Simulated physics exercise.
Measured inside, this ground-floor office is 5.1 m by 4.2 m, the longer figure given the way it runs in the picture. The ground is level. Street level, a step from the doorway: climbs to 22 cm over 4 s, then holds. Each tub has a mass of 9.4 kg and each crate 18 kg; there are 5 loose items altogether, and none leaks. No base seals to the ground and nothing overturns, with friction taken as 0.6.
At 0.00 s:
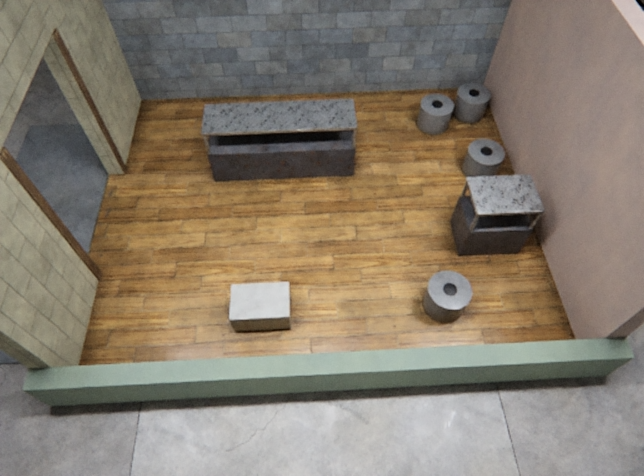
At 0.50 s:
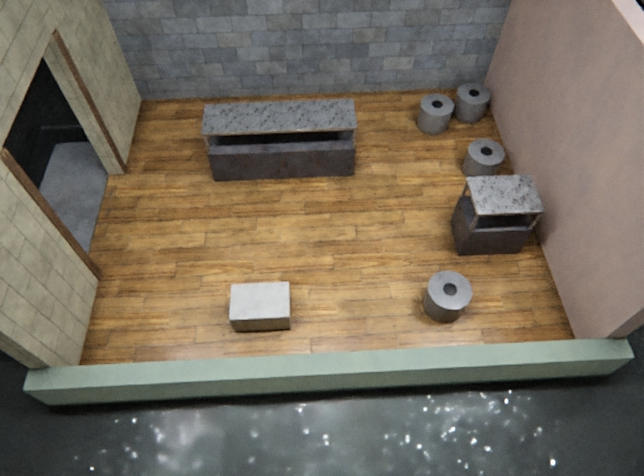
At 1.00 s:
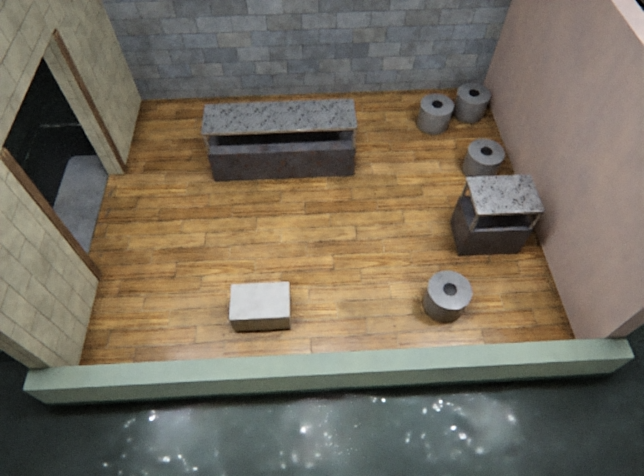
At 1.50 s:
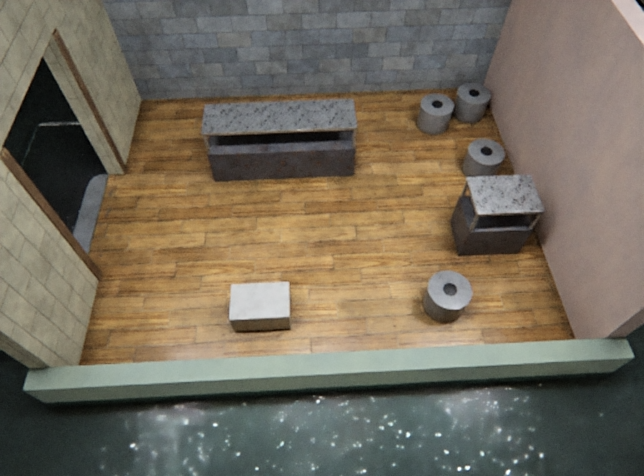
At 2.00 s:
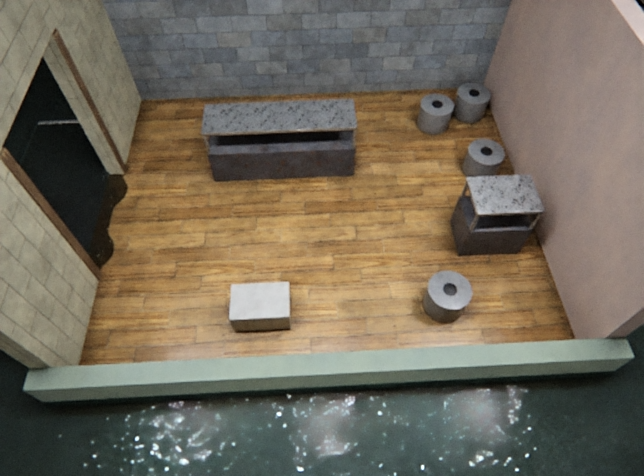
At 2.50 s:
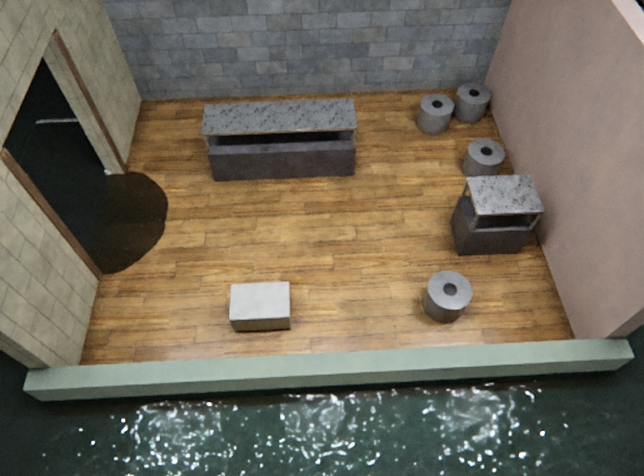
Dark water covers the ground outside the room, then spreads through the left doorway onto the wooden floor.
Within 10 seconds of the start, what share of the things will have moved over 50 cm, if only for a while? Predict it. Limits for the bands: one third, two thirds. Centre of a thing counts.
Some of them.
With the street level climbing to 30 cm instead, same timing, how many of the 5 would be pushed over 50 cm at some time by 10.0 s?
Count: 5.
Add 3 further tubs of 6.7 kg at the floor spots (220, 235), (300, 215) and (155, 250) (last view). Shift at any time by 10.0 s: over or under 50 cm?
So the first ends up past the threshold, the second past the threshold, the third past the threshold.
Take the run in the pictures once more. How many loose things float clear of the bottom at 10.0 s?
4.
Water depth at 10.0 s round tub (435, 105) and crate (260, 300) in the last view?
7 and 7 cm.
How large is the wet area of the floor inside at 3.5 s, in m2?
I'd put it close to 3.0 m2.
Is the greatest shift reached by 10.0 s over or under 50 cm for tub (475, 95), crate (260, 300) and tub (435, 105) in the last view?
In turn: Above the mark, below the mark, below the mark.
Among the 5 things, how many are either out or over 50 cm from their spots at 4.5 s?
By then the count is 0.
After 3.5 s 0 of 5 are over 50 cm from their spots; 0 afloat.
After 4.5 s 0 of 5 are over 50 cm from their spots; 0 afloat.
After 7.0 s 0 of 5 are over 50 cm from their spots; 0 afloat.
After 10.0 s 3 of 5 are over 50 cm from their spots, and 3 have been at some point; 4 afloat.
